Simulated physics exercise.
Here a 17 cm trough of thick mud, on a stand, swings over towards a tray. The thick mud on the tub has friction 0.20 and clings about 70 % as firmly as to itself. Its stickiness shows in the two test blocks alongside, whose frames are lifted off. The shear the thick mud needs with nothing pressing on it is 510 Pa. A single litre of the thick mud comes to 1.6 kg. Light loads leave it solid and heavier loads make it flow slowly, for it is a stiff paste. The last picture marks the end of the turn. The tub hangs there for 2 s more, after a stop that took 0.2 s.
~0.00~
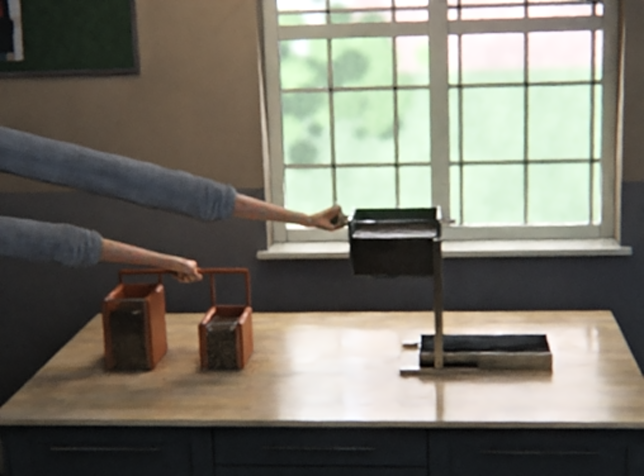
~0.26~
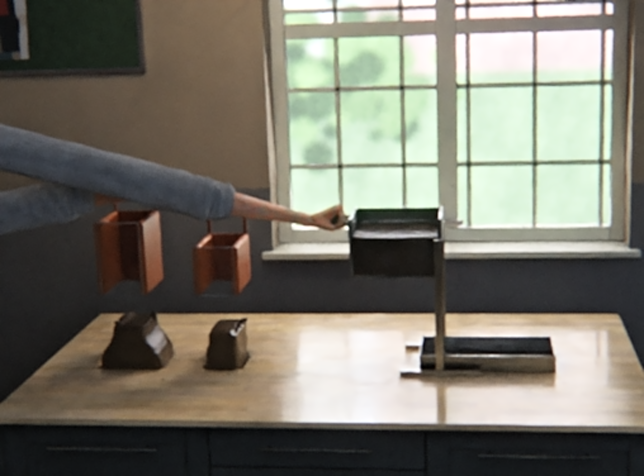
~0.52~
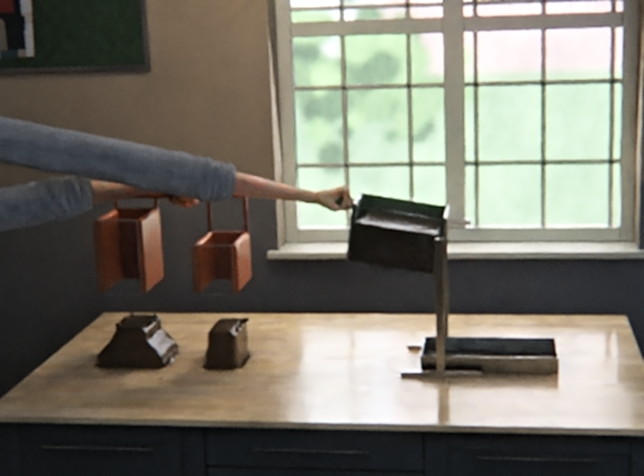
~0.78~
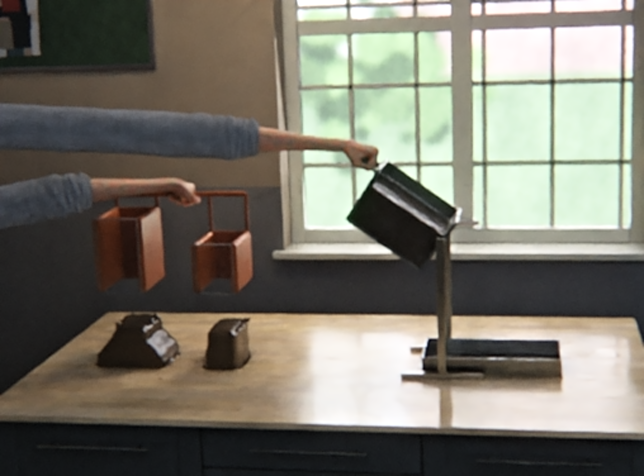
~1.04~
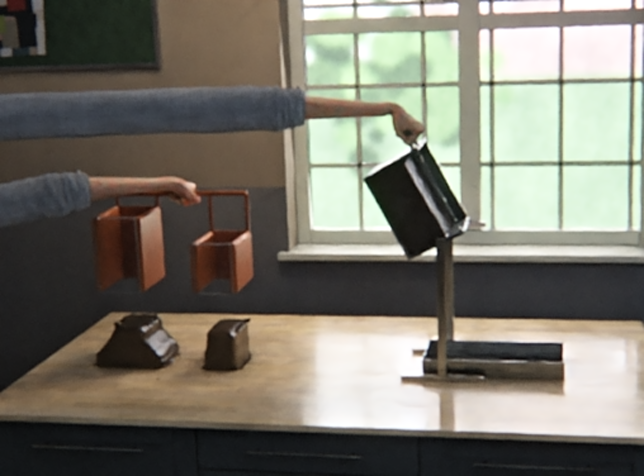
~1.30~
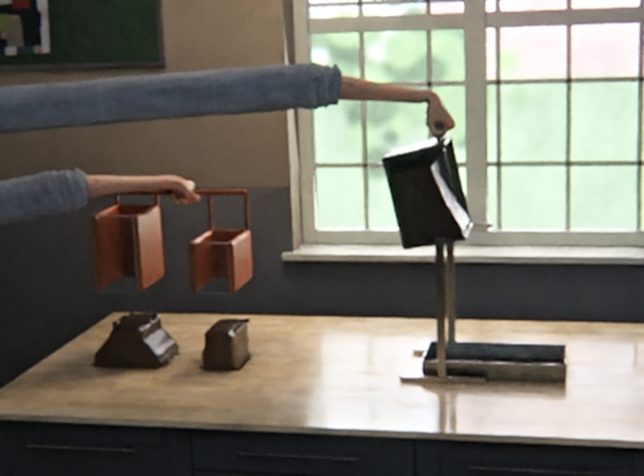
The clip opens with one hand holding two orange boxes on a table and another gripping a dark trough above a tray. The boxes lift, uncovering two mud blocks, and the left one slumps slightly. The other hand then raises the trough's left side, swinging it rightward to a steep tilt.
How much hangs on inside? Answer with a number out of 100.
Around 65 %.
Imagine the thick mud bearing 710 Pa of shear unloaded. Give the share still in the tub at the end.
The share would be near 100 %.
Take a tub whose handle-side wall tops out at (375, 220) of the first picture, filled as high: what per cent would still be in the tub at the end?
Around 100 percent would still be in the tub at the end.
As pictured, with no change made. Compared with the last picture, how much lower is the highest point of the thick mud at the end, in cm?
9 cm.
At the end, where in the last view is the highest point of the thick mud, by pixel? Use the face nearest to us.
The highest point is near (426, 199) in the last picture.
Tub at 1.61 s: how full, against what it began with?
About 85 %.
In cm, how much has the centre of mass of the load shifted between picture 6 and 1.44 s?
Something like 3 cm, I'd say.
After 1.44 s, the tub is at 78 degrees and holds 95 %.
After 1.61 s, the tub is at 78 degrees and holds 83 %.
After 1.78 s, the tub is at 78 degrees and holds 69 %.
After 1.95 s, the tub is at 78 degrees and holds 65 %.
After 3.30 s, the tub is at 78 degrees and holds 65 %.
